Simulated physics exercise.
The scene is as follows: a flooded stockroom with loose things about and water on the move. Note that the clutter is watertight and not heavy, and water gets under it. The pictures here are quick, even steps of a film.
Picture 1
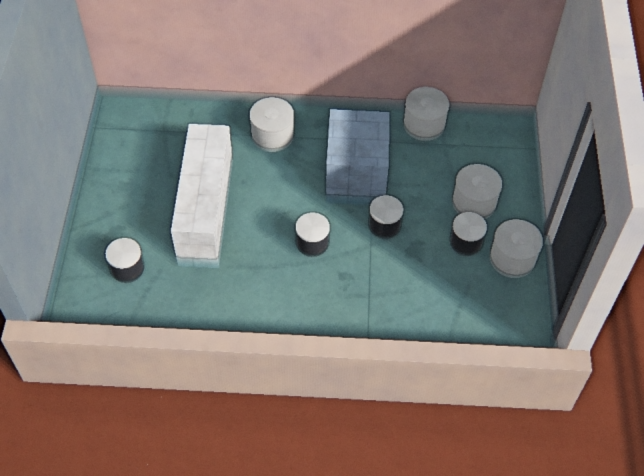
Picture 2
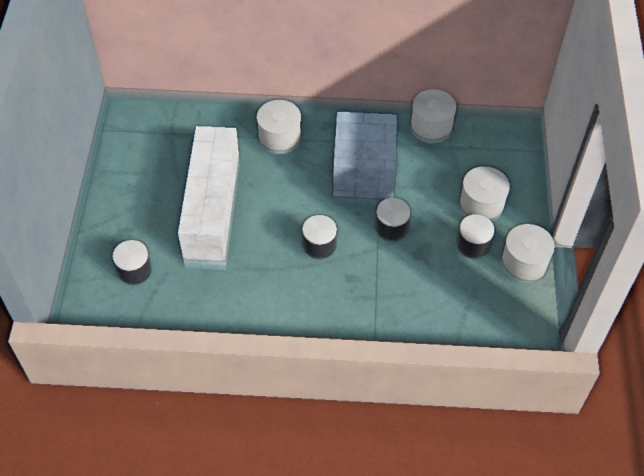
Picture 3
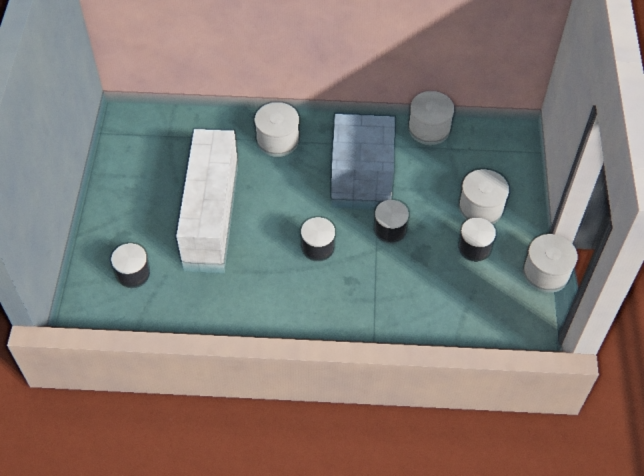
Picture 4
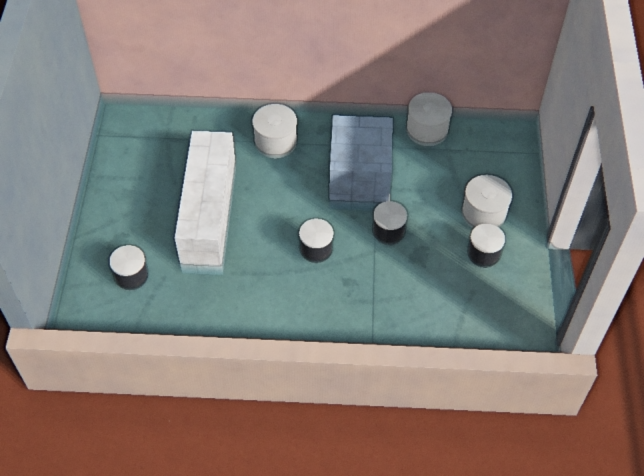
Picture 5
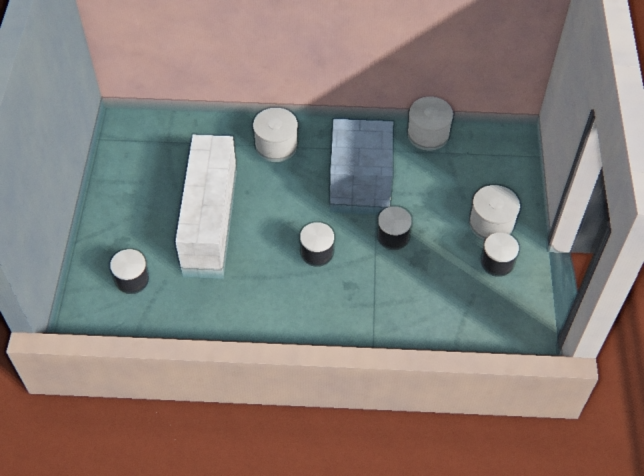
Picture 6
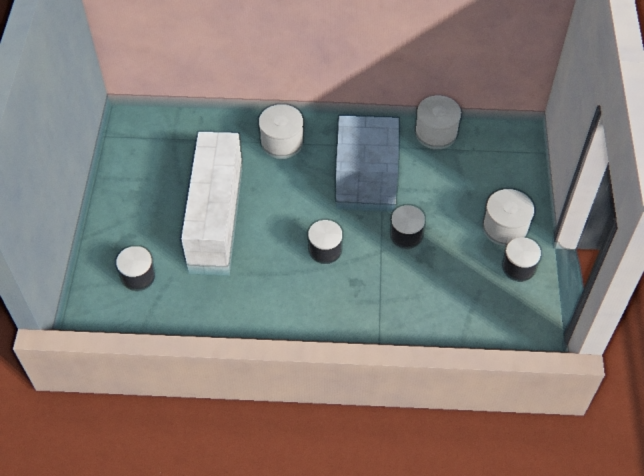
A long white block stands left of centre in a walled room flooded with green water, seen from high above. A blue-grey box sits near the back, with pale tubs and small dark, white-topped pails around it. As the view shakes slightly, the dark doorway at right opens, the nearest tub slides out through it, then another tub and a pail drift right and nearer, while a middle pail shifts slightly right.
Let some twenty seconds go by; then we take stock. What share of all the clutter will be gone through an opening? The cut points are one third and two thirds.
It falls at two thirds or above.
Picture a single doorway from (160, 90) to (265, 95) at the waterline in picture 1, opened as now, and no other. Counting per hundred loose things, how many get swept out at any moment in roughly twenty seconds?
I'd say some 60 in a hundred.
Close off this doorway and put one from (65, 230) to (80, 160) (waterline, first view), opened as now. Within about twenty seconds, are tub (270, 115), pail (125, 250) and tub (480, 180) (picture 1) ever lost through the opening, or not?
Following that order: Escaped; escaped; remains behind.
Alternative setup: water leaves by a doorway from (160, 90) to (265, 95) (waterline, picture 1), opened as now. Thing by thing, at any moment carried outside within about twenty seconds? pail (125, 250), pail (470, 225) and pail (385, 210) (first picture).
Item one: Leaves; item two: Remains; item three: Leaves.
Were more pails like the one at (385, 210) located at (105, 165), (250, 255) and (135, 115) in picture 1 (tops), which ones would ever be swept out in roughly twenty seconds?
In turn: Left behind, carried outside, left behind.
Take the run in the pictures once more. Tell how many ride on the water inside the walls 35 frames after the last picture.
By my tally, 2.
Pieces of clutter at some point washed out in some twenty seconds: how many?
It adds up to 6.
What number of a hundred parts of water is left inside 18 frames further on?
Estimate: Roughly 70 %.
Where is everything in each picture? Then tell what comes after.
In the first frame, a pail at (470, 226), afloat; a tub at (479, 182) floats; 0 of 8 have shifted.
In the second frame, a pail at (477, 228), afloat; a tub at (486, 185) floats; 0 of 8 have shifted.
In the third frame, a pail at (479, 231) floats, close to its start; a tub at (486, 188), afloat; 1 of 8 have shifted.
In the fourth frame, a pail at (488, 237), afloat, close to its start; a tub at (489, 193), afloat, close to its start; 3 of 8 have shifted.
In the fifth frame, a pail at (502, 246), afloat, close to its start; a tub at (497, 204), afloat, close to its start; 3 of 8 have shifted.
In the sixth frame, a pail at (524, 252), afloat, a stride from its start; a tub at (511, 208), afloat, close to its start; 4 of 8 have shifted.
A moment on, 3 of 8 are out; 5 afloat.
Next, 4 of 8 are out; 4 afloat.
Later, 6 of 8 are out; 2 afloat.
In the end, 6 of 8 are out; 2 afloat.
